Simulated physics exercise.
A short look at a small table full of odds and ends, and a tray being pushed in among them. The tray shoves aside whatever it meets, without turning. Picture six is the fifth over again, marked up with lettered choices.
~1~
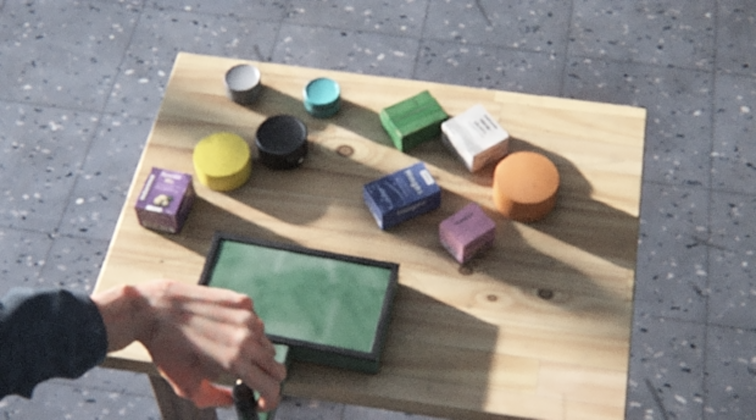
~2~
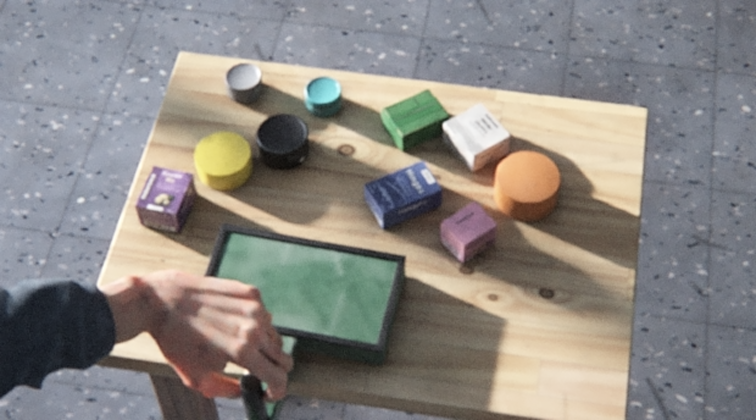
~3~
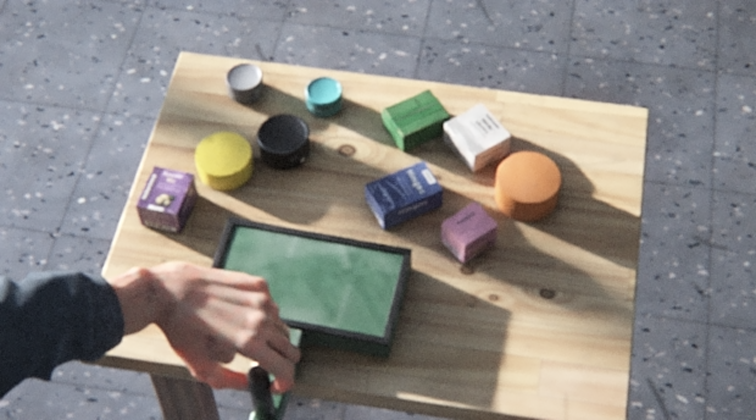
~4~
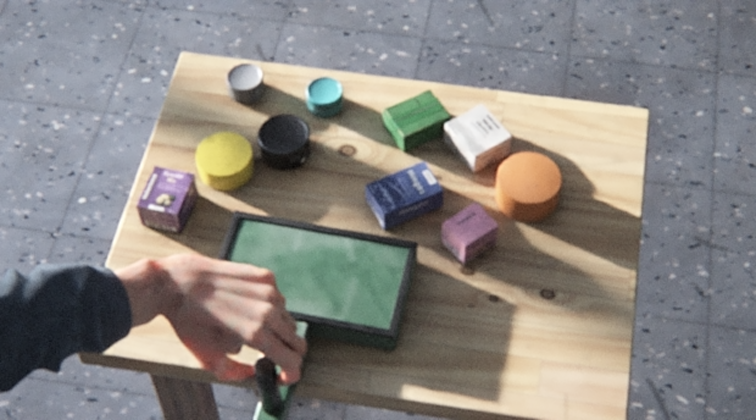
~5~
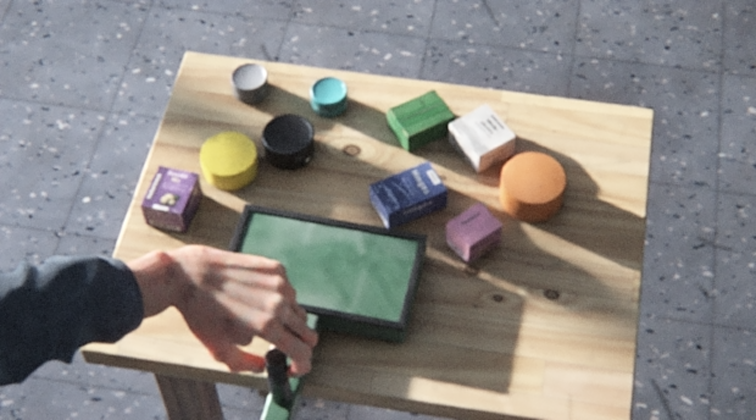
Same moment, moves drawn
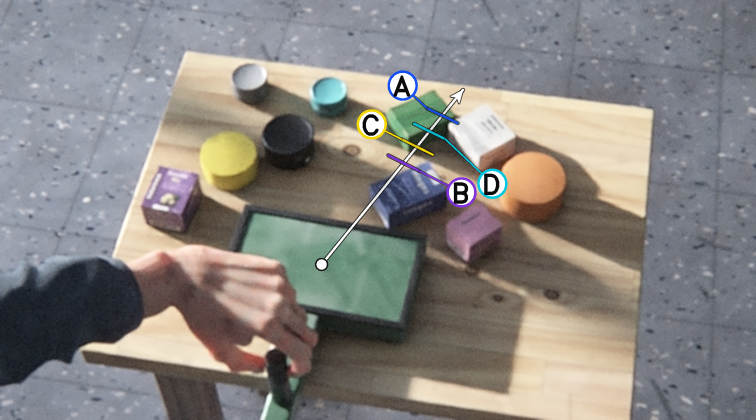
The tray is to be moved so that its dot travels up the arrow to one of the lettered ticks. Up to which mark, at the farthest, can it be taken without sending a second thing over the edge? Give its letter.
Stop at D.
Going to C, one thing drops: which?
It is the green box.
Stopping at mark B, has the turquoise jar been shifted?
No.
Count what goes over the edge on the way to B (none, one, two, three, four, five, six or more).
In all, none.
On the marked copy, A at (442, 116); B at (403, 163); C at (417, 147); D at (430, 131); the arrow from (322, 265) to (463, 90); the white dot at (322, 265).
Following D. Soon after the start, tray (363, 223); blue box (421, 172); pink packet (484, 233).
Later, tray (402, 174); green box (443, 83); white box (498, 125).
In the end, tray (429, 140); green box over the edge; white box (515, 94); one fallen.
As for the rest, A drops three; B is within the limit but short; C is within the limit but short.
